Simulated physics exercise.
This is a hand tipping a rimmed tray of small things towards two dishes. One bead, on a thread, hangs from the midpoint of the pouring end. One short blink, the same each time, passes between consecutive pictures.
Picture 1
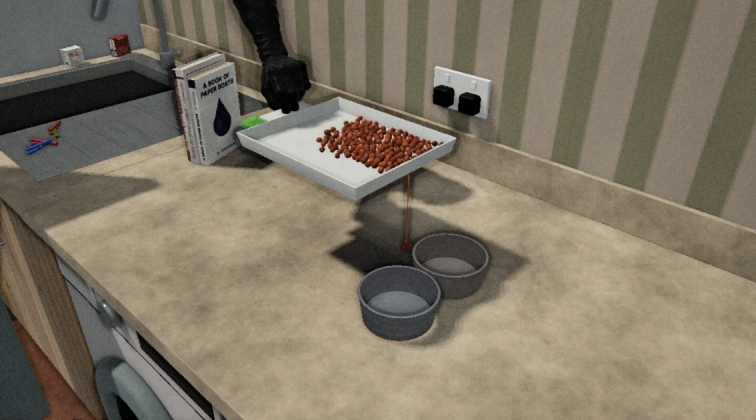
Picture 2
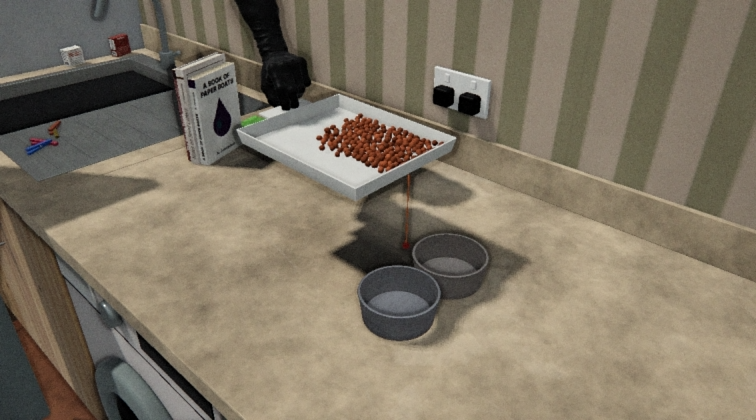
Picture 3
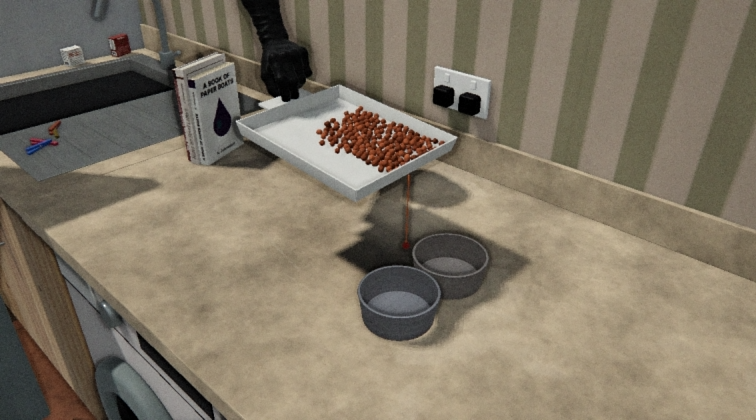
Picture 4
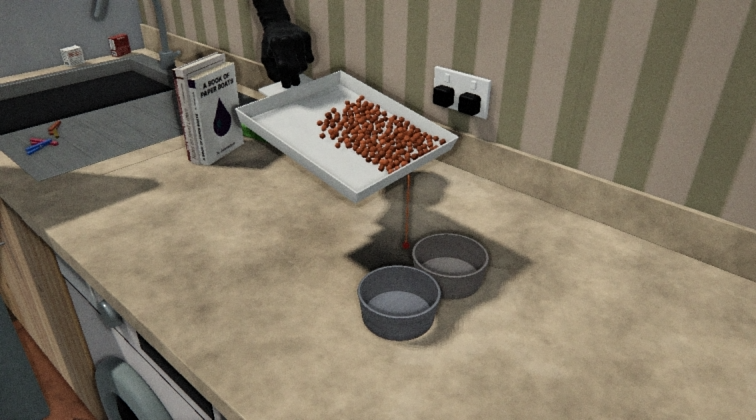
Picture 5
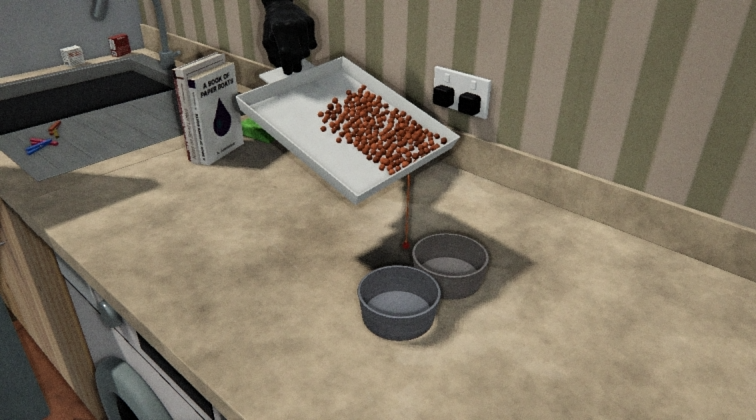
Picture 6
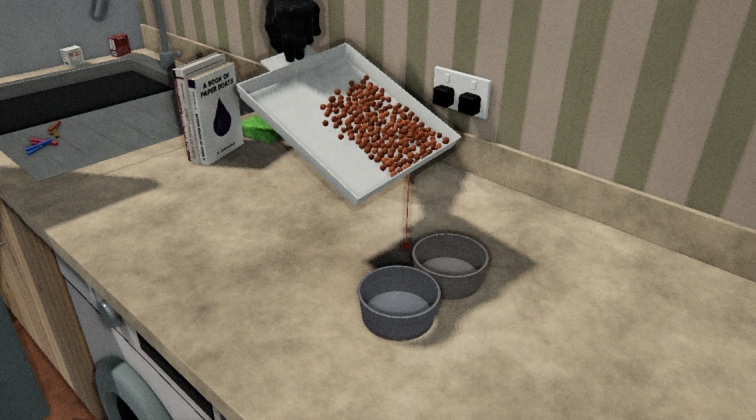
A pale rimmed tray of reddish-brown pellets hangs over a mottled beige kitchen worktop, seen from above at an angle. A black-gloved hand is at its far end, with two grey dishes below, a book with a dark drop beside a sink at left, and black plugs on the striped wall. The hand rises, steadily steepening the tray towards the dishes, while the camera stays still.
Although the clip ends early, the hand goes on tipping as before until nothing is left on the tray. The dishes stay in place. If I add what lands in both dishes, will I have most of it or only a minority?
You will have most of it.
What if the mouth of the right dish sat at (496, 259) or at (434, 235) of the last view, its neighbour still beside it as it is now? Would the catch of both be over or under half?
First shift, a minority share; second shift, a minority share.
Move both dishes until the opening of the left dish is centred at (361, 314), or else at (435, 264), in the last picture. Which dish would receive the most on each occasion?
In turn: The right-side dish; the left-side dish.
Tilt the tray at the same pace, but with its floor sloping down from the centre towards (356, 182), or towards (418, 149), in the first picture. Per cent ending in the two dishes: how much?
I'd put it at some 40 % and then some 20 %.
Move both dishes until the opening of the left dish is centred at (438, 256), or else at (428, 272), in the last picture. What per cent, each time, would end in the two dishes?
That makes 20 per cent, followed by 50 per cent.
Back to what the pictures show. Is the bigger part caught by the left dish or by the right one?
It's the left of the two that is fuller.
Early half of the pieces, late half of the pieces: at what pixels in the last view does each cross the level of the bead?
Around (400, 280), followed by around (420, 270).
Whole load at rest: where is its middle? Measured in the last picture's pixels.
Centre at rest: Close to (403, 309).
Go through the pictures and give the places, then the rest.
Corners of the pouring end near (355, 185) and (452, 138), level; middle of the load near (383, 146), clay pellets; left dish near (430, 319); right dish near (480, 279); bead on its thread near (406, 245), in the first picture.
Corners of the pouring end near (356, 186) and (452, 138), level; middle of the load near (383, 144), in the second picture.
Corners of the pouring end near (356, 187) and (453, 137), tipped barely, lowest at the left corner; middle of the load near (383, 141), in the third picture.
Corners of the pouring end near (357, 190) and (454, 137), tipped a little, lowest at the left corner; middle of the load near (384, 136), in the fourth picture.
Corners of the pouring end near (358, 192) and (455, 136), tipped clearly, lowest at the left corner; middle of the load near (385, 132), in the fifth picture.
Corners of the pouring end near (358, 195) and (457, 136), tipped clearly, lowest at the left corner; middle of the load near (387, 128); left dish near (430, 319); right dish near (480, 279), in the sixth picture.
Shortly afterwards, tray tipped steeply; all but a few on the tray; only a few in the air.
Next, tray tipped past a quarter turn; near half on the tray; a little in the left dish; only a few in the right dish; only a few outside both; near a third in the air.
Some moments later, tray tipped past a quarter turn; near two thirds in the left dish; near a quarter in the right dish; a little outside both.
In the end, tray tipped past a quarter turn; near two thirds in the left dish; near a quarter in the right dish; a little outside both.
